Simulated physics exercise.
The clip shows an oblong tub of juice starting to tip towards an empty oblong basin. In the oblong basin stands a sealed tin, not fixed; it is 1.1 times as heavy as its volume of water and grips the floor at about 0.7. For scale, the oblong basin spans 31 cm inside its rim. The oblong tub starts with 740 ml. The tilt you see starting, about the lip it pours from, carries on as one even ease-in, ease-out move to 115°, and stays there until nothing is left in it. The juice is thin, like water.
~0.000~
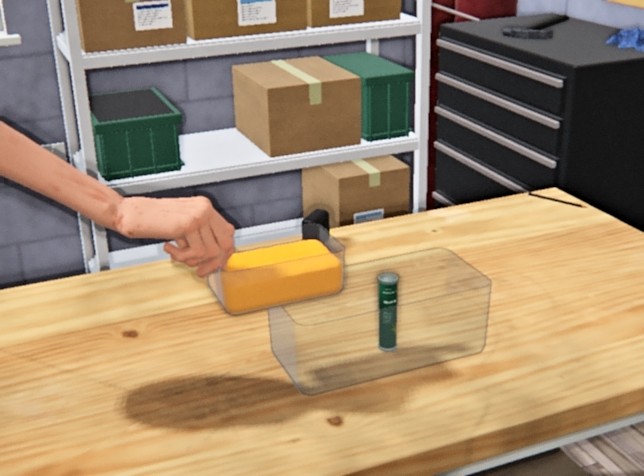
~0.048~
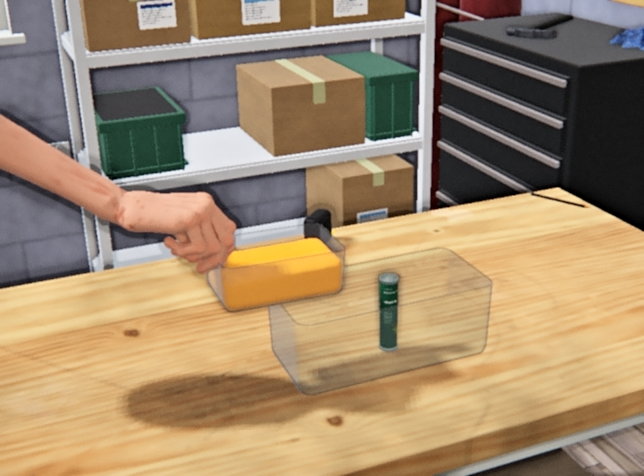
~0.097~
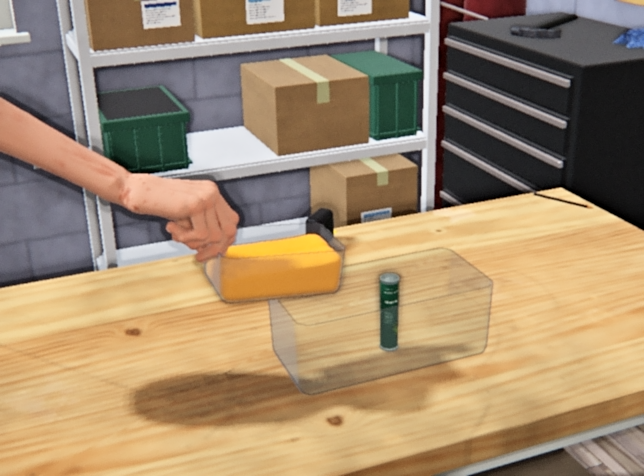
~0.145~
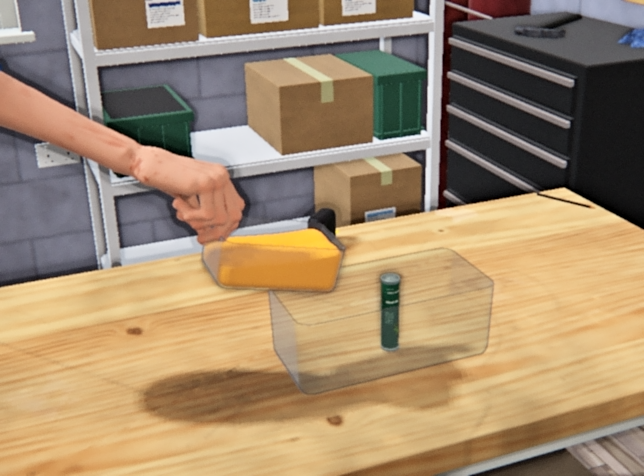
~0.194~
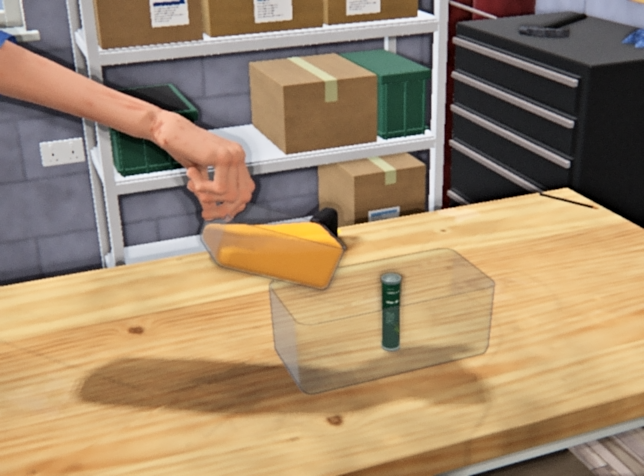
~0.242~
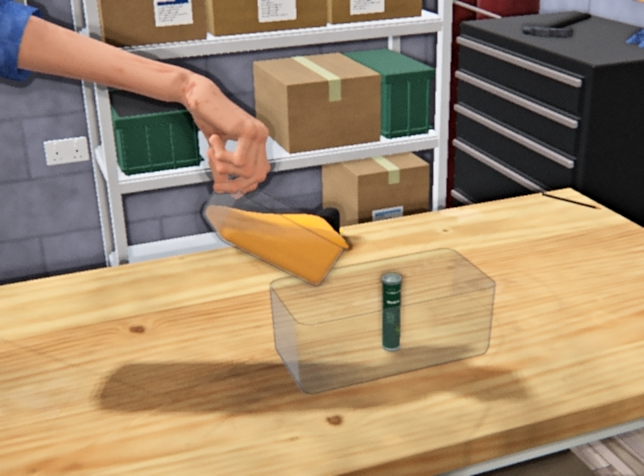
On a wooden workbench in a storage room, a hand held a clear tub of orange juice beside a larger clear basin with a small green tin inside, then steadily tilted the tub rightward.
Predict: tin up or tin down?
The tin remains upright.
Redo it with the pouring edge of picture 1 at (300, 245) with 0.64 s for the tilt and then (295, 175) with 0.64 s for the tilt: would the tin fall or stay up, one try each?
First it topples; then it keeps standing.
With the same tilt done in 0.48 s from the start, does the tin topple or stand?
Then it remains upright.
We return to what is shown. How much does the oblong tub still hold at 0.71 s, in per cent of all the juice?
About 1 per cent.
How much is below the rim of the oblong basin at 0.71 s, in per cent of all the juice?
Some 88 per cent.
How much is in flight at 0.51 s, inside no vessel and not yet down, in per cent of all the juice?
Some 62 per cent.
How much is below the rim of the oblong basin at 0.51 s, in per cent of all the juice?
Near 22 in a hundred.
By 0.51 s the tilt is 104° and 17 per cent is still to pour; the tin stands where it began.
By 0.71 s the tilt is 115° and 1 per cent is still to pour; the tin stands where it began.
By 0.92 s the tilt is 115° and 0 per cent is still to pour; the tin stands where it began.
By 1.14 s the tilt is 115° and 0 per cent is still to pour; the tin stands where it began.
At rest the tin stands where it began.
